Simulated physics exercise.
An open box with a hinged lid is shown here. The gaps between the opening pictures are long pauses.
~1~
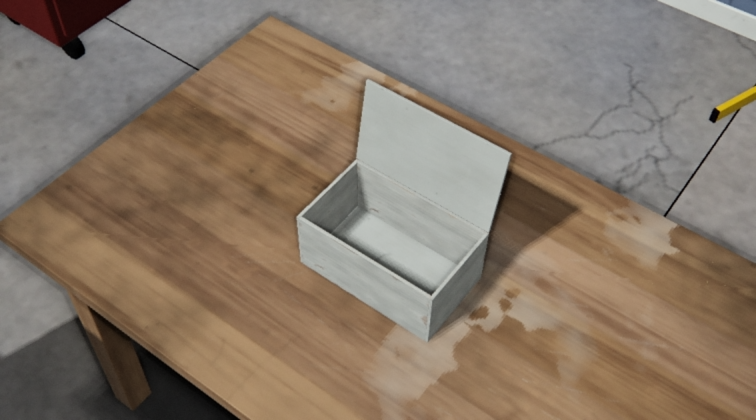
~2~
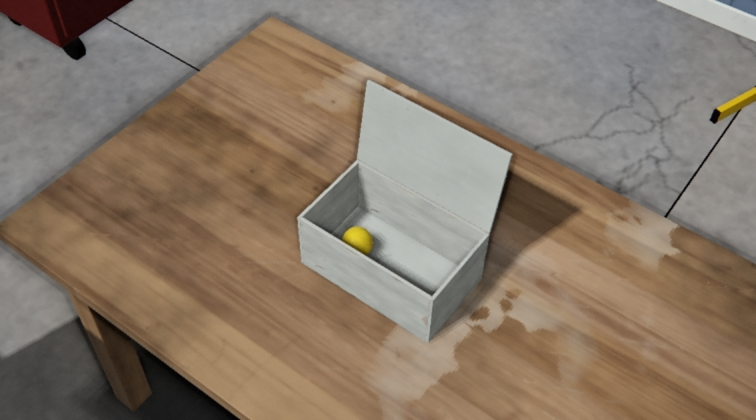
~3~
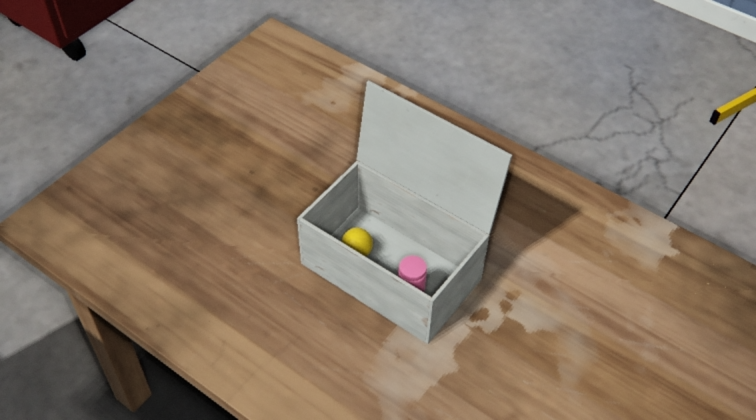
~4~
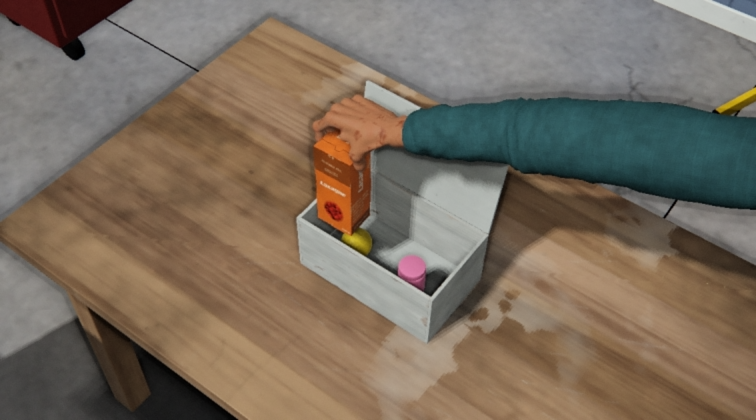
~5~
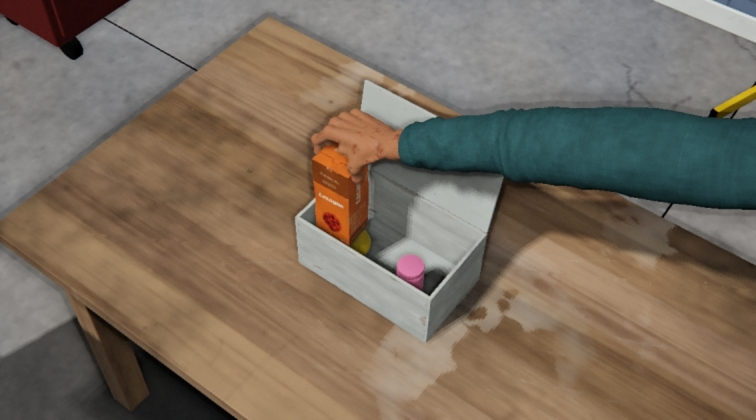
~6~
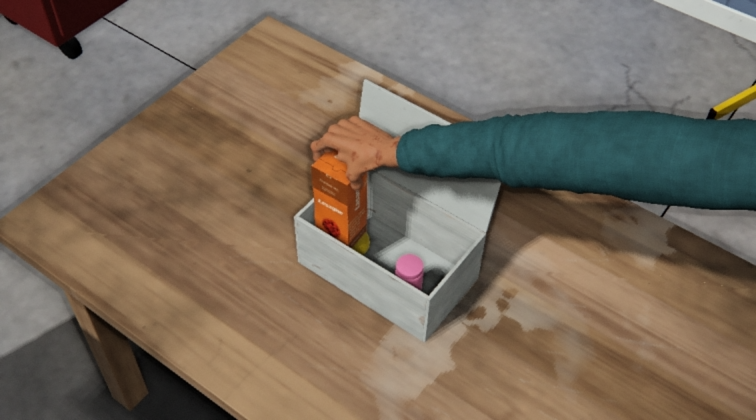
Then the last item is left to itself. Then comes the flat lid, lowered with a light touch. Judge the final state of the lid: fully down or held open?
Doesn't close up.
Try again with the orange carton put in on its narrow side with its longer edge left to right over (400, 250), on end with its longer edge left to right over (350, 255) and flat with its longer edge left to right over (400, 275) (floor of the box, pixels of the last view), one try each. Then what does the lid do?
So: First shut tight, second open, third shut tight.
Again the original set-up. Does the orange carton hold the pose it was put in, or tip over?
It ends up leaning.
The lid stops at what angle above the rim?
Roughly 25°.
Then, 0.90 s later than the last frame, lid starting down; orange carton tilted by 28° near (354, 232); yellow lemon moved well along.
Then, 1.70 s later than the last frame, lid 53° above the rim; orange carton tilted by 26° near (364, 238); yellow lemon moved well along.
When it is over, lid 26° above the rim; moved from the start, yellow lemon and orange carton; pink shaker as before. End places, in pixels of the last picture, orange carton near (363, 237).
